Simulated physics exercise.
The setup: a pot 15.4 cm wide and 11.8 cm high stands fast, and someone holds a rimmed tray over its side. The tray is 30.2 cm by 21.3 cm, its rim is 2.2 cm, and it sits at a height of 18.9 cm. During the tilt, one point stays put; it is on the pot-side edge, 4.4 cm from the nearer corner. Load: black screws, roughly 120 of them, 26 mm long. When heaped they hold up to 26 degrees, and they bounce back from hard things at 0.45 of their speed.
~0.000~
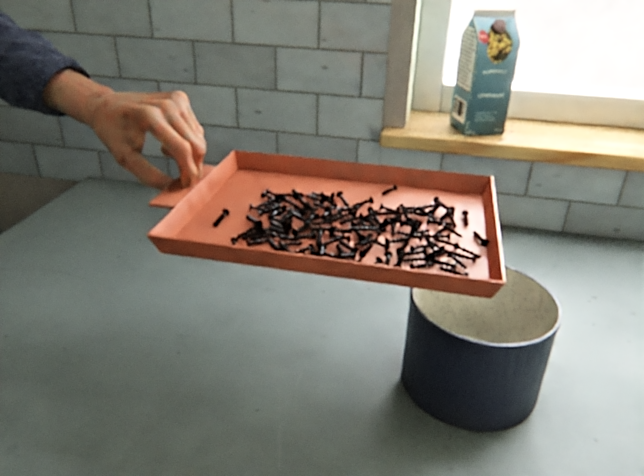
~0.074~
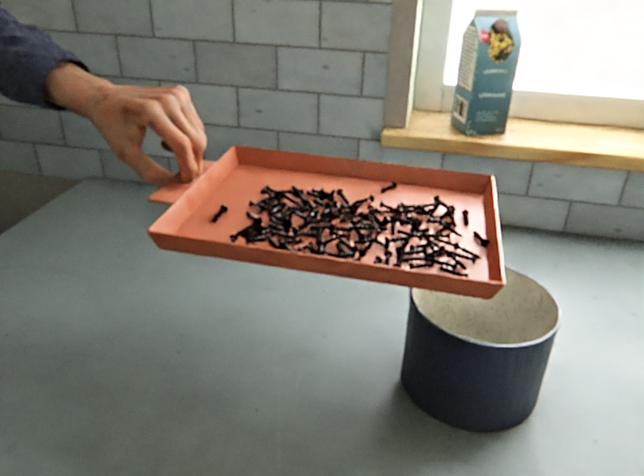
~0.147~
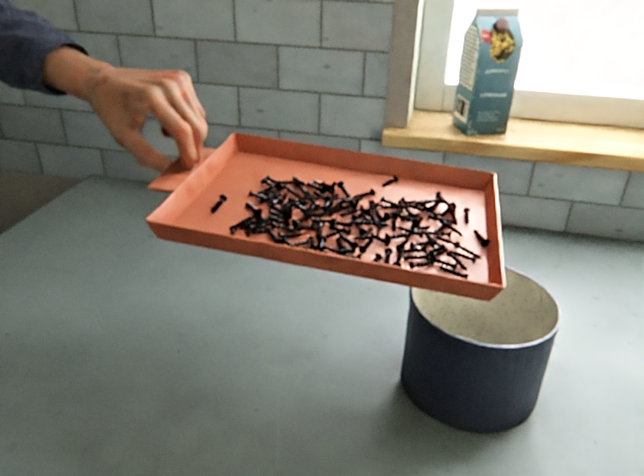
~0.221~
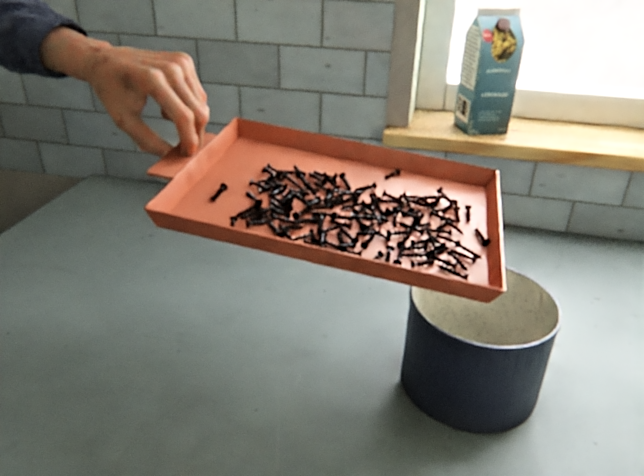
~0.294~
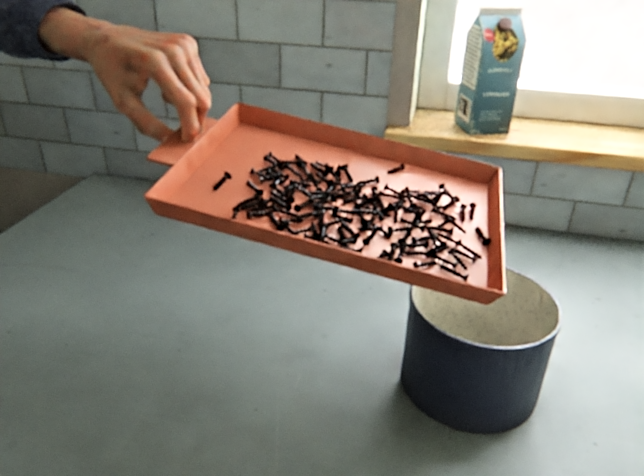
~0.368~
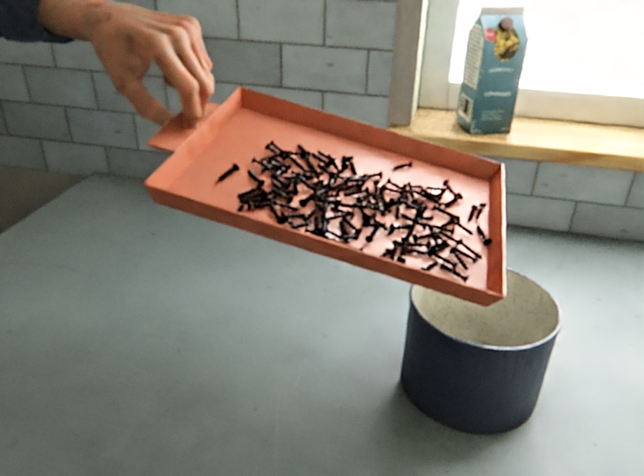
A hand raises the left side of an orange tray of black screws beside a pot.
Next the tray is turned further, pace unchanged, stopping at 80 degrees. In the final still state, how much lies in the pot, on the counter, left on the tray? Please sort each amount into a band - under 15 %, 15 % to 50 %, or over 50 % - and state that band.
Pot: Under 15 %; counter: Over 50 %; left on the tray: Under 15 %.
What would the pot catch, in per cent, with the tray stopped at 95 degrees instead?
Then about 5 per cent.
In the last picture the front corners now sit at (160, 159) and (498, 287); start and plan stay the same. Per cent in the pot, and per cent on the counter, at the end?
The pot gets 30 and the counter 65.
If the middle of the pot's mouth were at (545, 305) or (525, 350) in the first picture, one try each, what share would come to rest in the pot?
10 % and 90 %.
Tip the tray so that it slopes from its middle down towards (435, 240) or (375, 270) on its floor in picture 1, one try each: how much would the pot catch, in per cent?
Around 50 % for the first direction, around 0 % for the second.
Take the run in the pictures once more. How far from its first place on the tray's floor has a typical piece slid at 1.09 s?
By then it sits near 9 cm from where it began.
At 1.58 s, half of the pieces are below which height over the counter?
Median height: Approx. 22 cm.
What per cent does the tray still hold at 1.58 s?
About 95%.
After 1.09 s, tilt 44 degrees; the tray holds 100 %, the pot 0 %.
Then, at 1.58 s, tilt 65 degrees; the tray holds 95 %, the pot 0 %.
Then, at 2.13 s, tilt 80 degrees; the tray holds 20 %, the pot 5 %.
By 3.4 s all is still; pot 5 %, counter 95 %, tray 0 %.
